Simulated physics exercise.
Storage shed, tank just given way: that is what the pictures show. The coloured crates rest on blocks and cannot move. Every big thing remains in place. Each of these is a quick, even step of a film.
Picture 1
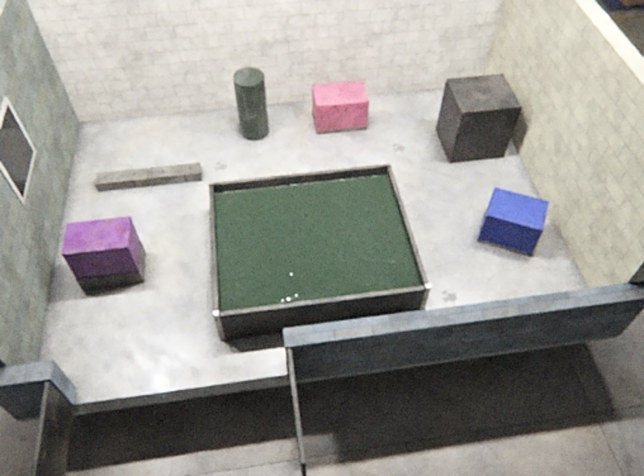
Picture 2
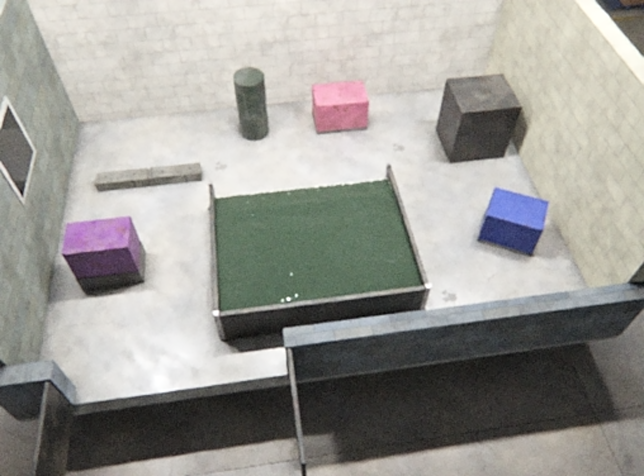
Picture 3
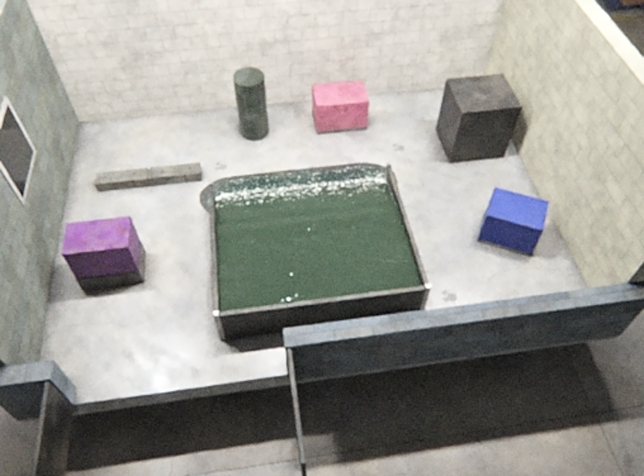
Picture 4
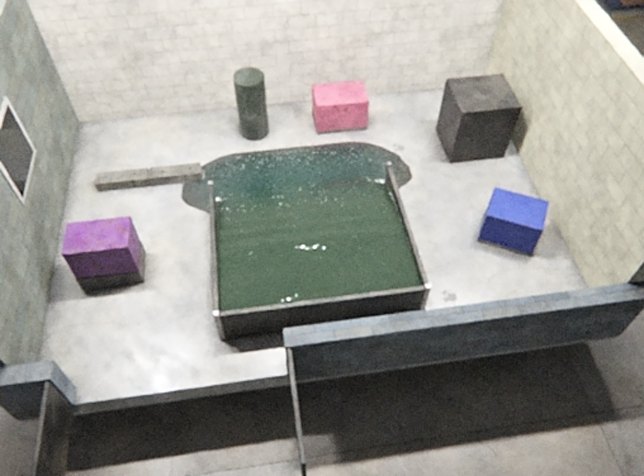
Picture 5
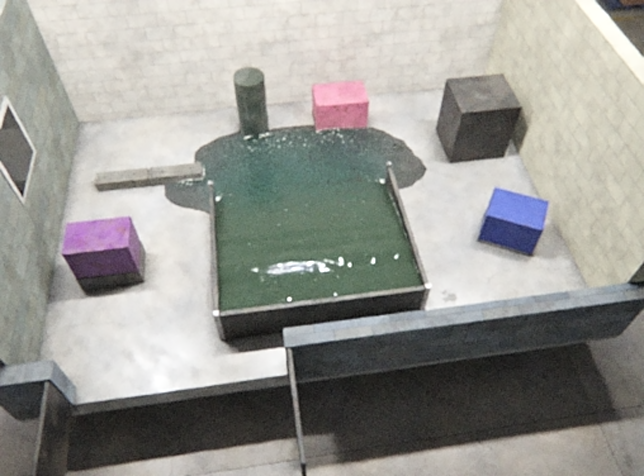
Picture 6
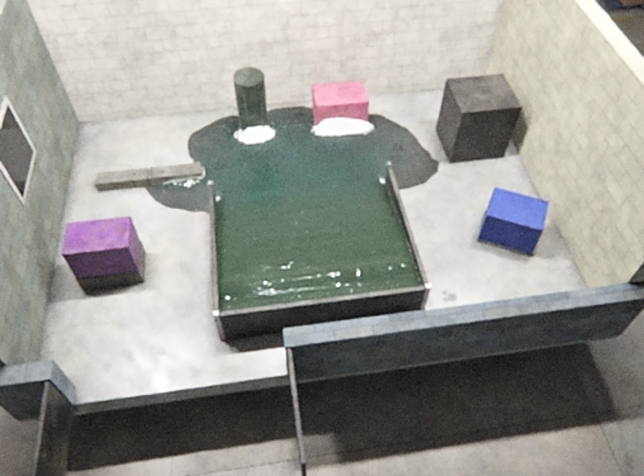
Dark green water pouring from the open far side of a low tank, spreading across the pale floor around a cylinder and pink box.
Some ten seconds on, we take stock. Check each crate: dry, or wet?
My prediction: The pink crate has water on it afterwards, the blue crate has water on it afterwards, the purple crate has no water on it afterwards.
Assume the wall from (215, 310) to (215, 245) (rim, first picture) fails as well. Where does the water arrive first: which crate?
The crate marked purple, by my reading.
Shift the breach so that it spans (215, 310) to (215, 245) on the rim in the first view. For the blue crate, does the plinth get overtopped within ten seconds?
Looking at it, the blue crate is left untouched.
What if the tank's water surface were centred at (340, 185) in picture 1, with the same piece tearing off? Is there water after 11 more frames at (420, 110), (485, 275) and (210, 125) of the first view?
Results in order - swamped, left untouched, swamped.
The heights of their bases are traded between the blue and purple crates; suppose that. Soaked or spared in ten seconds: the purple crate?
My guess is that the purple one is inundated.
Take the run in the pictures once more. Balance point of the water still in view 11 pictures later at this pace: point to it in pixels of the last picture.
That comes out near (297, 182).
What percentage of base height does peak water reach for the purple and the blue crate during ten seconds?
Close to 80 per cent, and close to 330 per cent, in that order.
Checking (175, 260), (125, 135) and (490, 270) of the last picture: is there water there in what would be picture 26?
First spared, second inundated, third spared.
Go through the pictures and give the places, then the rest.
The water tank at (312, 235) is whole and still, in the first picture.
The front is at a hidden place, out from the gap on the water tank's far side, in the second picture.
The front is at (207, 193), out from the gap on the water tank's far side, in the third picture.
The front is at (191, 183), out from the gap on the water tank's far side, in the fourth picture.
The front is at (172, 185), out from the gap on the water tank's far side, in the fifth picture.
Water pours out on the water tank's far side and has run to (153, 187), in the sixth picture.
A moment on, water covers 30 % of the floor; the pink crate water round its plinth, the blue crate not reached, the purple crate not reached.
Next, water covers 45 % of the floor; the pink crate water round its plinth, the blue crate not reached, the purple crate not reached.
Then, water covers 65 % of the floor; the pink crate water round its plinth, the blue crate water round its plinth, the purple crate water round its plinth.
Later, water covers 95 % of the floor; the pink crate water round its plinth, the blue crate water round its plinth, the purple crate water round its plinth.
In the end, water covers 100 % of the floor; the pink crate was topped, the blue crate was topped, the purple crate stayed above the water.
